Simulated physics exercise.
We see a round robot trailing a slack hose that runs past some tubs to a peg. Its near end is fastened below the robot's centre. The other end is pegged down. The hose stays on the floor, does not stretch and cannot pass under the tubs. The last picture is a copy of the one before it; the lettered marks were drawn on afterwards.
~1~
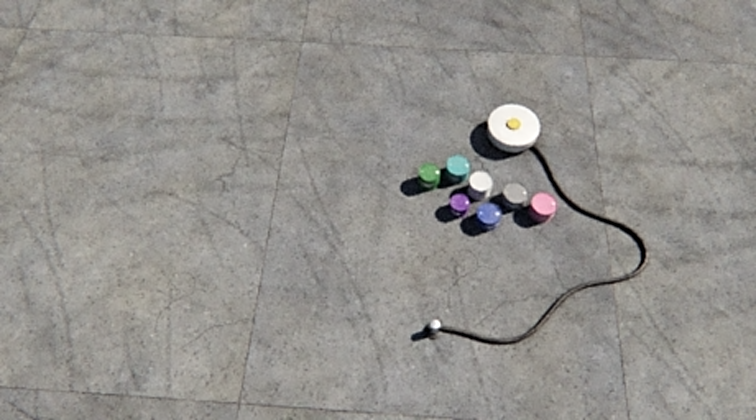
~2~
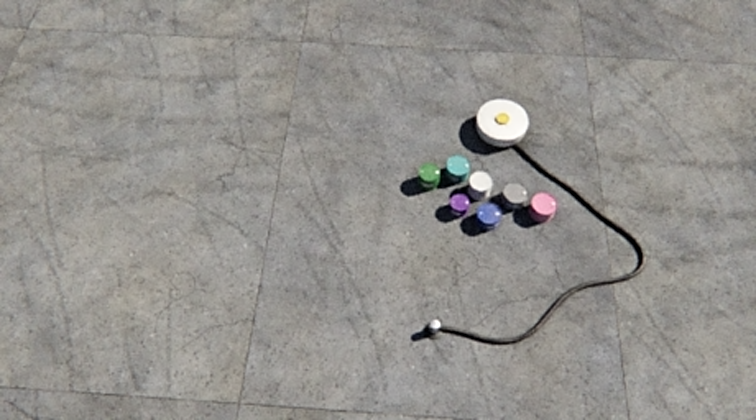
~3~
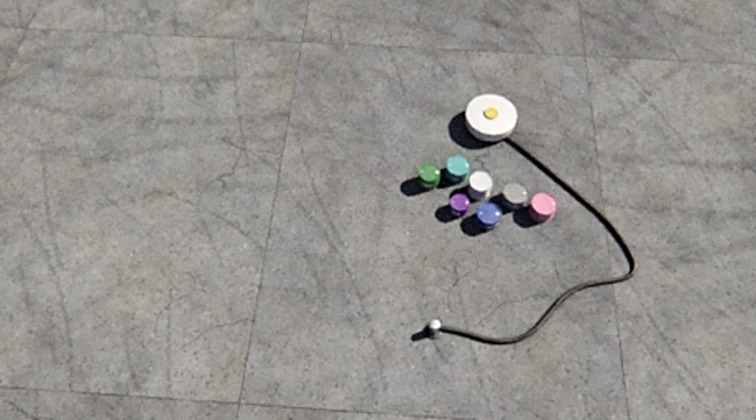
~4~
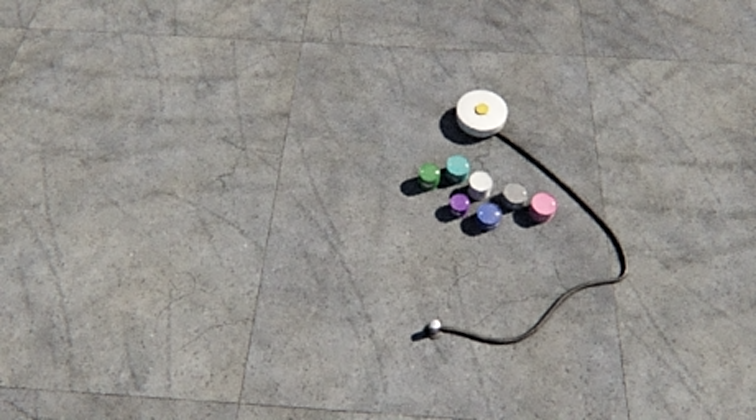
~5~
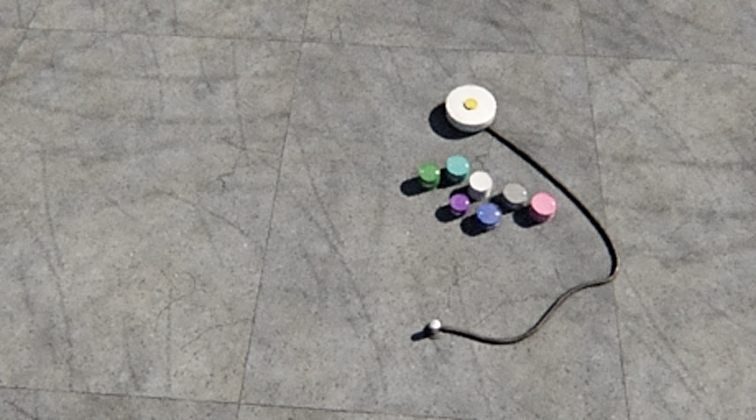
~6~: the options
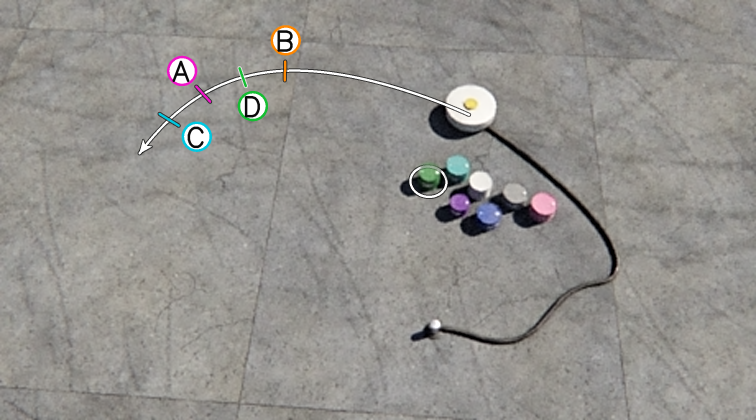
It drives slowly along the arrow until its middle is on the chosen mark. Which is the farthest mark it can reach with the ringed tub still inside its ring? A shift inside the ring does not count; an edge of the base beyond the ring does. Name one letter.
All is well up to B.
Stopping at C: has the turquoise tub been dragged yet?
Yes.
On the marked copy, A at (203, 94); B at (285, 71); C at (169, 120); D at (243, 77); the ring at (428, 182); the route from (469, 115) via (291, 71) to (140, 153).
With B. Early on, robot (406, 85); green tub (429, 177).
Further on, robot (342, 69); grey tub (510, 194); green tub (429, 177); pink tub (524, 212).
At the end, robot (284, 65); white tub (459, 184); turquoise tub (447, 168); grey tub (477, 199); blue tub (455, 225); green tub (429, 177); pink tub (478, 220); the green tub is still in its ring.
As for the rest, A drags the ringed tub to (398, 197); C drags the ringed tub to (385, 205); D drags the ringed tub to (413, 189).
